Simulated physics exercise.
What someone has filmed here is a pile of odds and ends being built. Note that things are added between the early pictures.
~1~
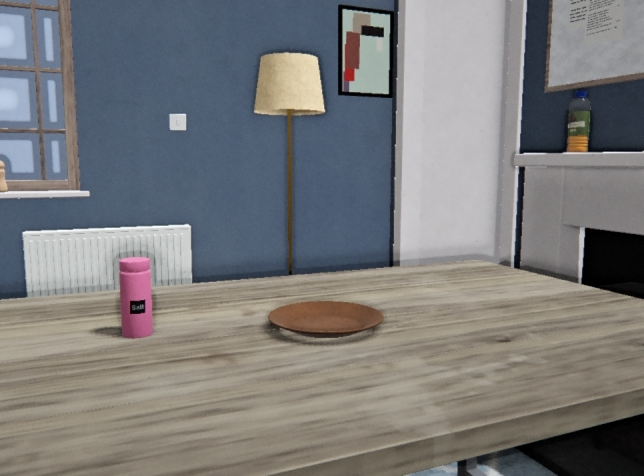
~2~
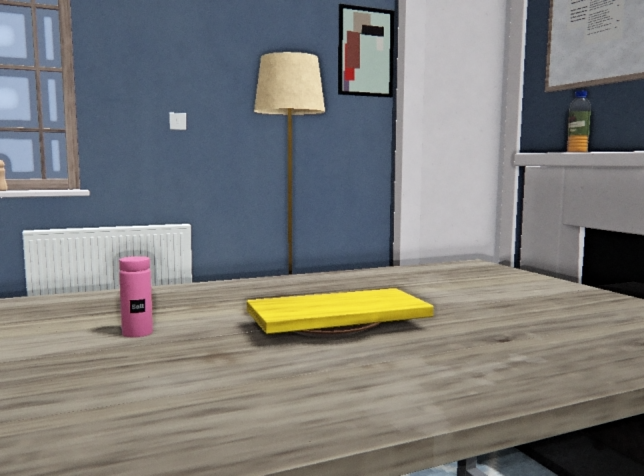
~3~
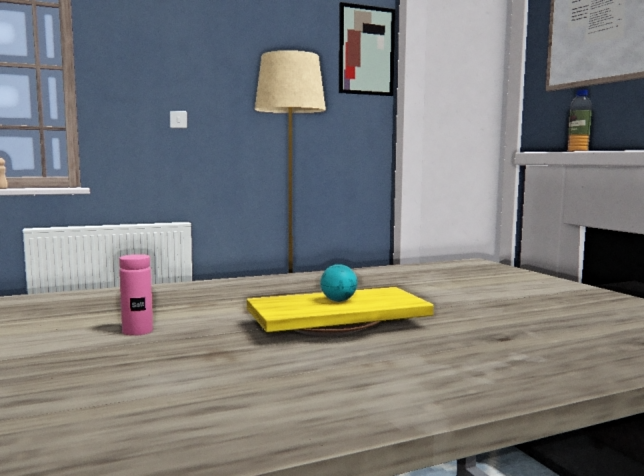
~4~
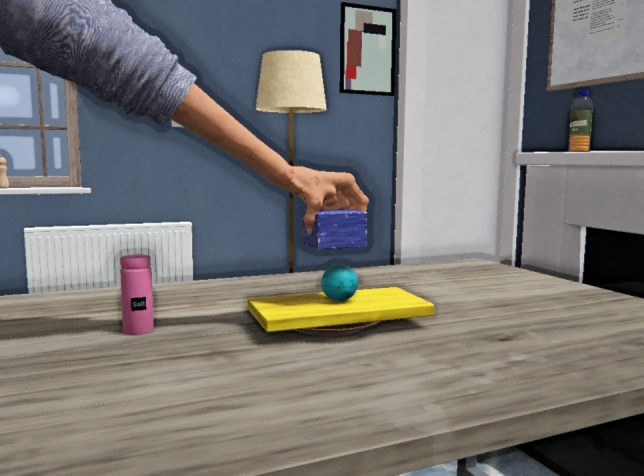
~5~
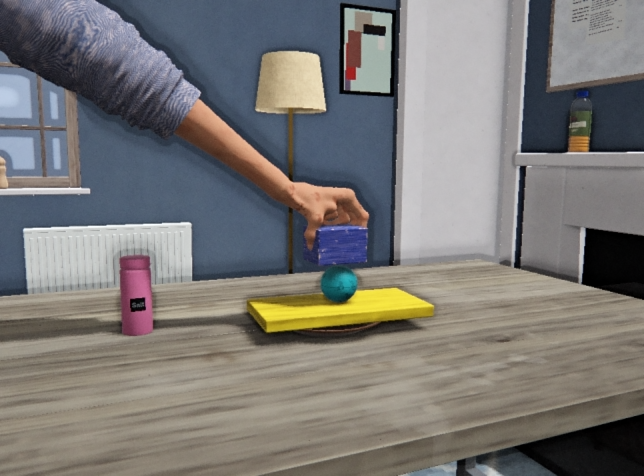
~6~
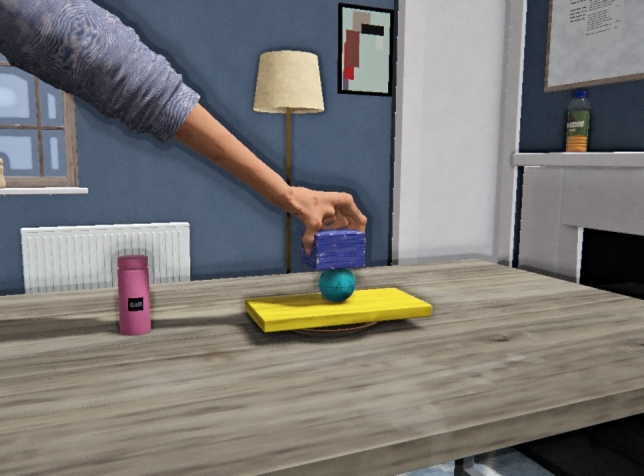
On a wooden table beside a pink shaker, a yellow board appeared on a brown plate, then a teal ball on top, and a hand lowered a blue block onto the ball and kept hold.
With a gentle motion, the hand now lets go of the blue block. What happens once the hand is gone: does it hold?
Seems the tower doesn't stand.
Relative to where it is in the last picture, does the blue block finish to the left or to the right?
Looks like it moves off to the left.
Then, 0.30 s later than the last frame, blue block tilted by 47° near (315, 262).
Then, 0.40 s later than the last frame, blue block now fallen.
Then, 0.50 s later than the last frame, things are still on the move.
When it is over, fallen, blue block; the other 4 as before. End places, in pixels of the last picture, blue block near (280, 281). The pile gives way.
